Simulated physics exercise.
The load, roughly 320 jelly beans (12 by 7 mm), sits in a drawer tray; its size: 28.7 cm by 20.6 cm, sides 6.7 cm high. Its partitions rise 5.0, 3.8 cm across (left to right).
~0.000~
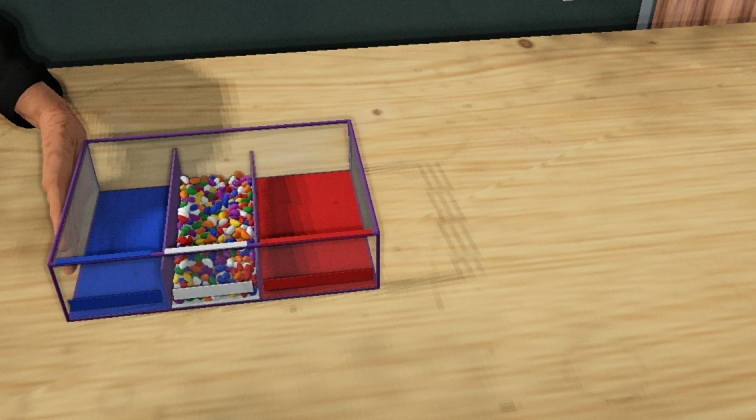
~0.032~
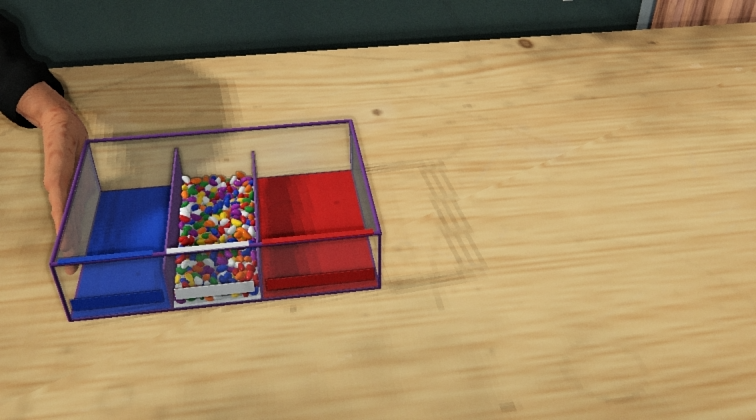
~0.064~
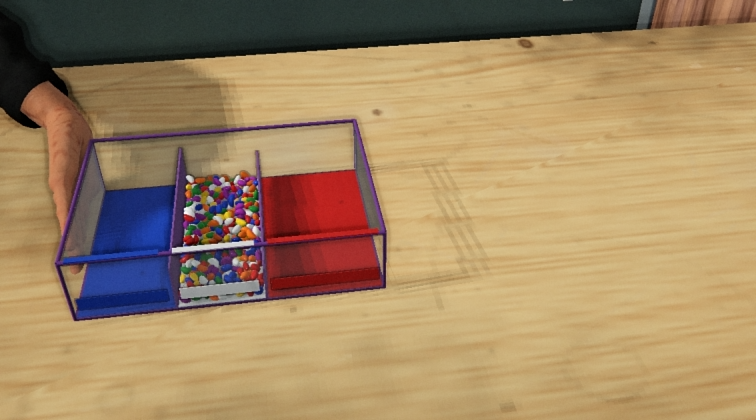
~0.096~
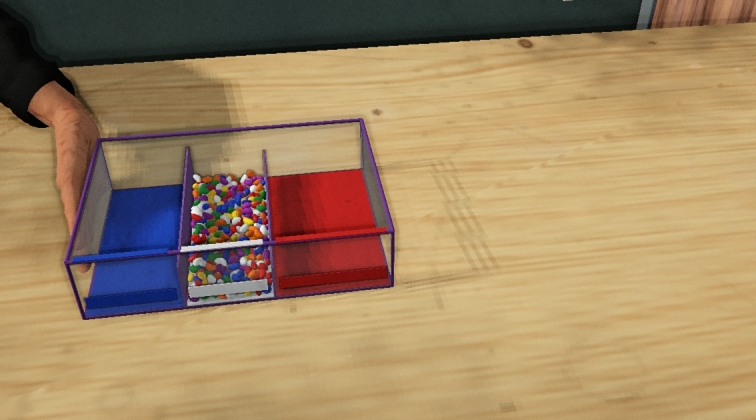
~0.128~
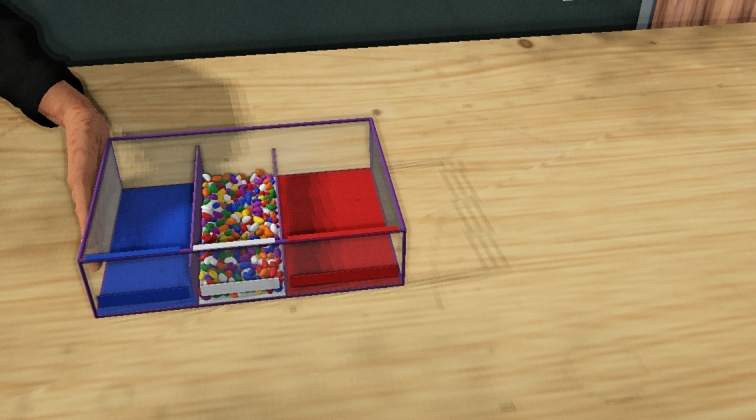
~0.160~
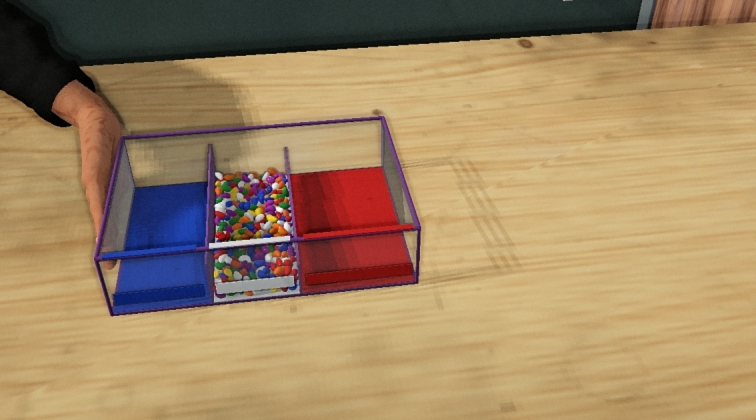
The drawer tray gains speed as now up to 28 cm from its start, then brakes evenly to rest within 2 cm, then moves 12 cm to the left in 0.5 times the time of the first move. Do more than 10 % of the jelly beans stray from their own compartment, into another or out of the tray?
Strayed: Under.
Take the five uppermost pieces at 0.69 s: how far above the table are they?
Some 3 cm.
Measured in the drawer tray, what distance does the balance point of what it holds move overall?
Roughly 1.5 cm.
After 0.36 s, tilt 0 degrees; white 100 %; 0 % away from where they began.
After 0.53 s, tilt 0 degrees; white 100 %; 0 % away from where they began.
After 0.69 s, tilt 0 degrees; white 100 %; 0 % away from where they began.
After 0.83 s, tilt 0 degrees; white 100 %; 0 % away from where they began.
By 1.3 s all is still; white 100 %; 0 % away from where they began.
